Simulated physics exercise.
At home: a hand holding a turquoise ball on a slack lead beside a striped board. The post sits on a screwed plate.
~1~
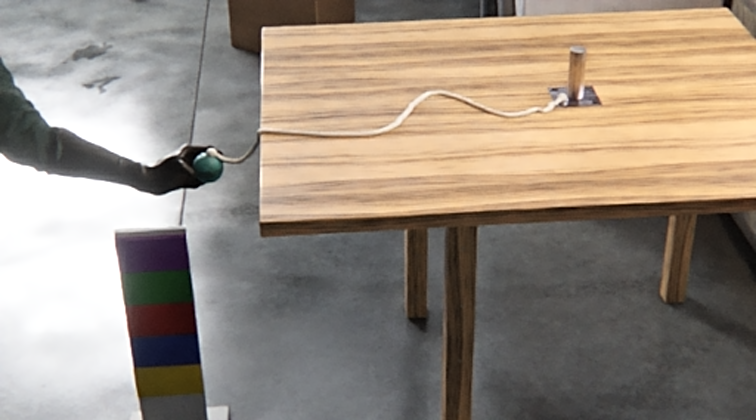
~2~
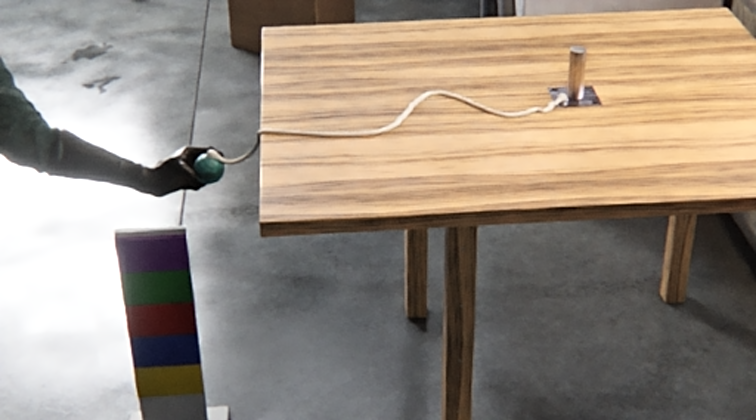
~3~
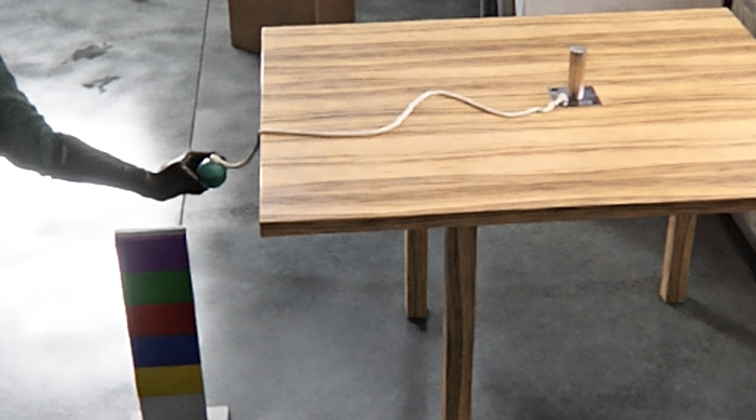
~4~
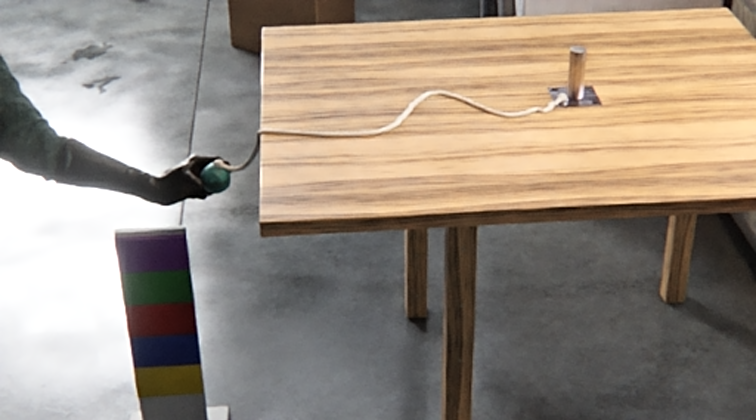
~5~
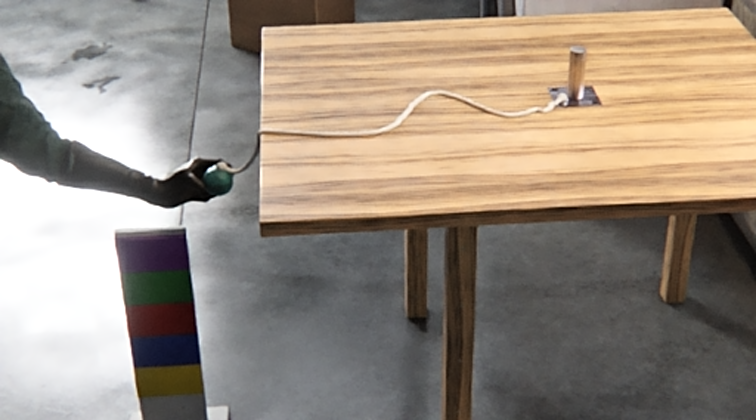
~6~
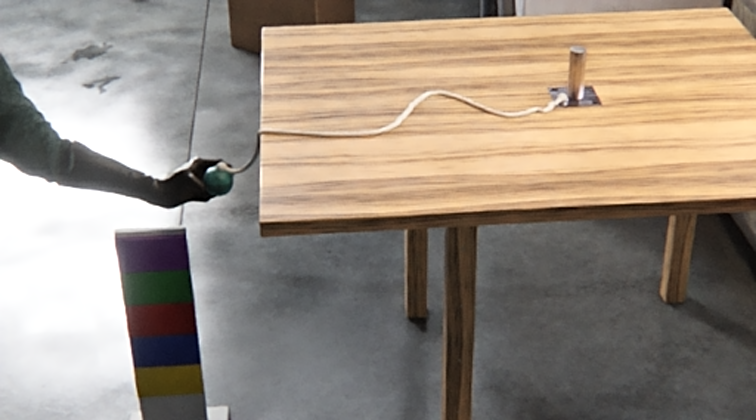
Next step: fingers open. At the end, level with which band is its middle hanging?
Level with green.
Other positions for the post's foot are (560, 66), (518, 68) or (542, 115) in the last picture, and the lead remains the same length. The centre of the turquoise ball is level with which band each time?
Result 1: Green. Result 2: Red. Result 3: Red.
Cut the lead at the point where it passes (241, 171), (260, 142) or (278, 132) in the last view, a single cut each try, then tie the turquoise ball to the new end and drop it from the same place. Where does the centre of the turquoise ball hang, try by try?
Roughly at (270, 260) for the first, (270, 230) for the second and (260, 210) for the third.
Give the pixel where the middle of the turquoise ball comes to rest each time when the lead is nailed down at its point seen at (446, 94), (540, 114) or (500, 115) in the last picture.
In order: (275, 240), then (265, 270), then (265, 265).
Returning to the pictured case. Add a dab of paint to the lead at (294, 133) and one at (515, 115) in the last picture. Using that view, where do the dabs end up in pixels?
End positions: About (262, 176) and about (488, 102).
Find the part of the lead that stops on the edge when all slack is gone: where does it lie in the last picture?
Roughly (354, 135).
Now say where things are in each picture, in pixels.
The first picture shows turquoise ball (208, 168); purple (152, 256); green (156, 288); red (161, 321); blue (165, 352); yellow (169, 382).
The second picture shows turquoise ball (209, 169); lead through (543, 111) (471, 104) (415, 104) (368, 134) (281, 132).
The third picture shows turquoise ball (212, 174).
The fourth picture shows turquoise ball (216, 179); lead through (543, 111) (471, 104) (415, 104) (368, 134) (281, 132).
The fifth picture shows turquoise ball (218, 181).
The sixth picture shows turquoise ball (218, 181); lead through (543, 111) (471, 104) (415, 104) (368, 134) (281, 132).
Soon after, ball near (257, 273); level with green.
After that, ball near (281, 269); level with green.
In the end, ball near (263, 277); level with green. At green.
